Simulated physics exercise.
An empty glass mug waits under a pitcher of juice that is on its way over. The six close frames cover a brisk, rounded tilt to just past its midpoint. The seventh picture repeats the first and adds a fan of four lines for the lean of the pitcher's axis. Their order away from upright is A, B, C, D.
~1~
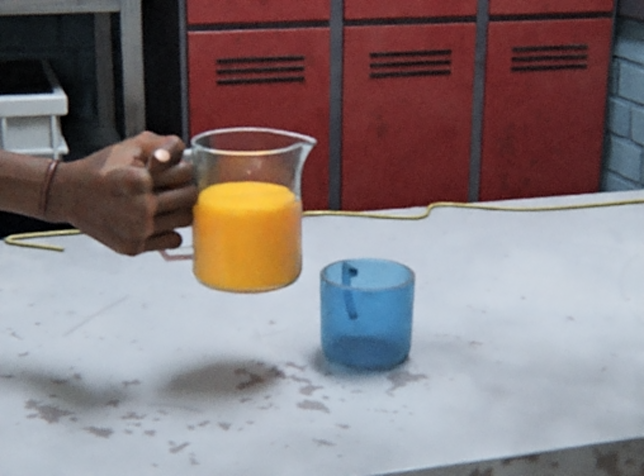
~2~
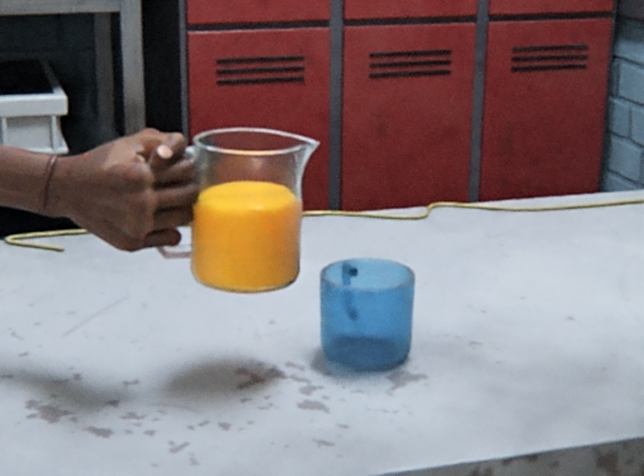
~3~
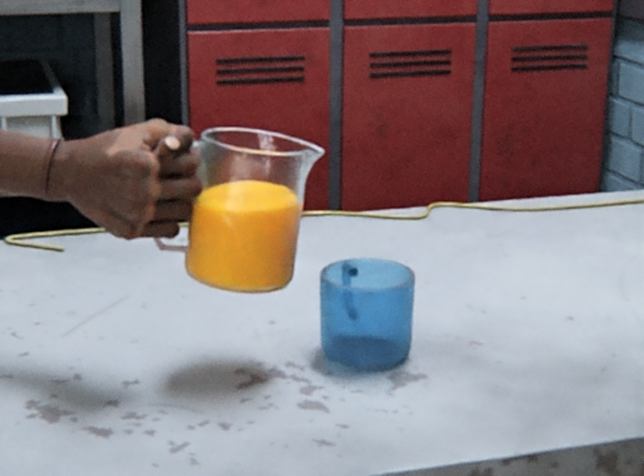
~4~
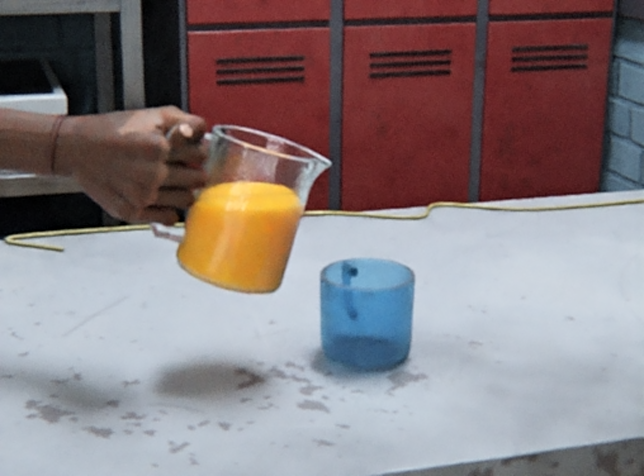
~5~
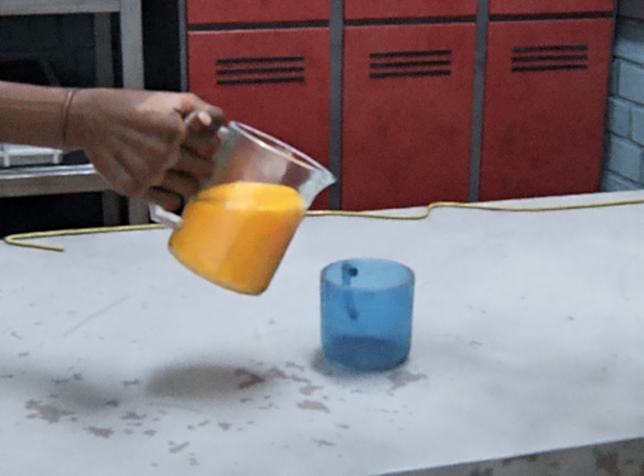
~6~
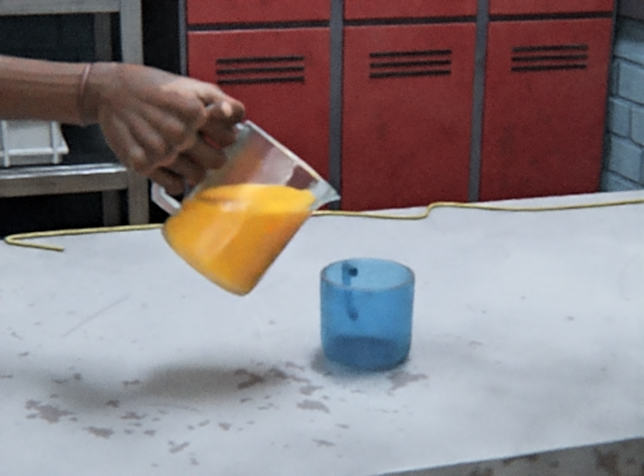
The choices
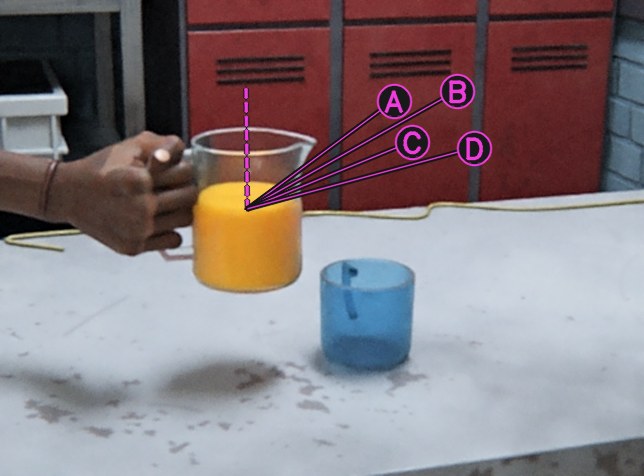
In this clip, a hand holds a clear glass pitcher of orange juice above a white, worn tabletop, then tilts it steadily to the right, the juice shifting toward the spout, while an empty blue glass mug stays still nearby.
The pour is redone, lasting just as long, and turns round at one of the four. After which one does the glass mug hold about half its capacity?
Choose C.
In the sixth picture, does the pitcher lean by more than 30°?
Yes.
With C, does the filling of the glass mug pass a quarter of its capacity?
Yes, it does.
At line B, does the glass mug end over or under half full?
Under half.
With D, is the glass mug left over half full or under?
Over half.
On the marked copy, A at (379, 110); B at (442, 98); C at (396, 147); D at (457, 152).
With A, the glass mug ends with about 17 % of what it can hold.
With B, the glass mug ends with about 33 % of what it can hold.
With C, the glass mug ends with about 53 % of what it can hold.
With D, the glass mug ends with about 71 % of what it can hold.
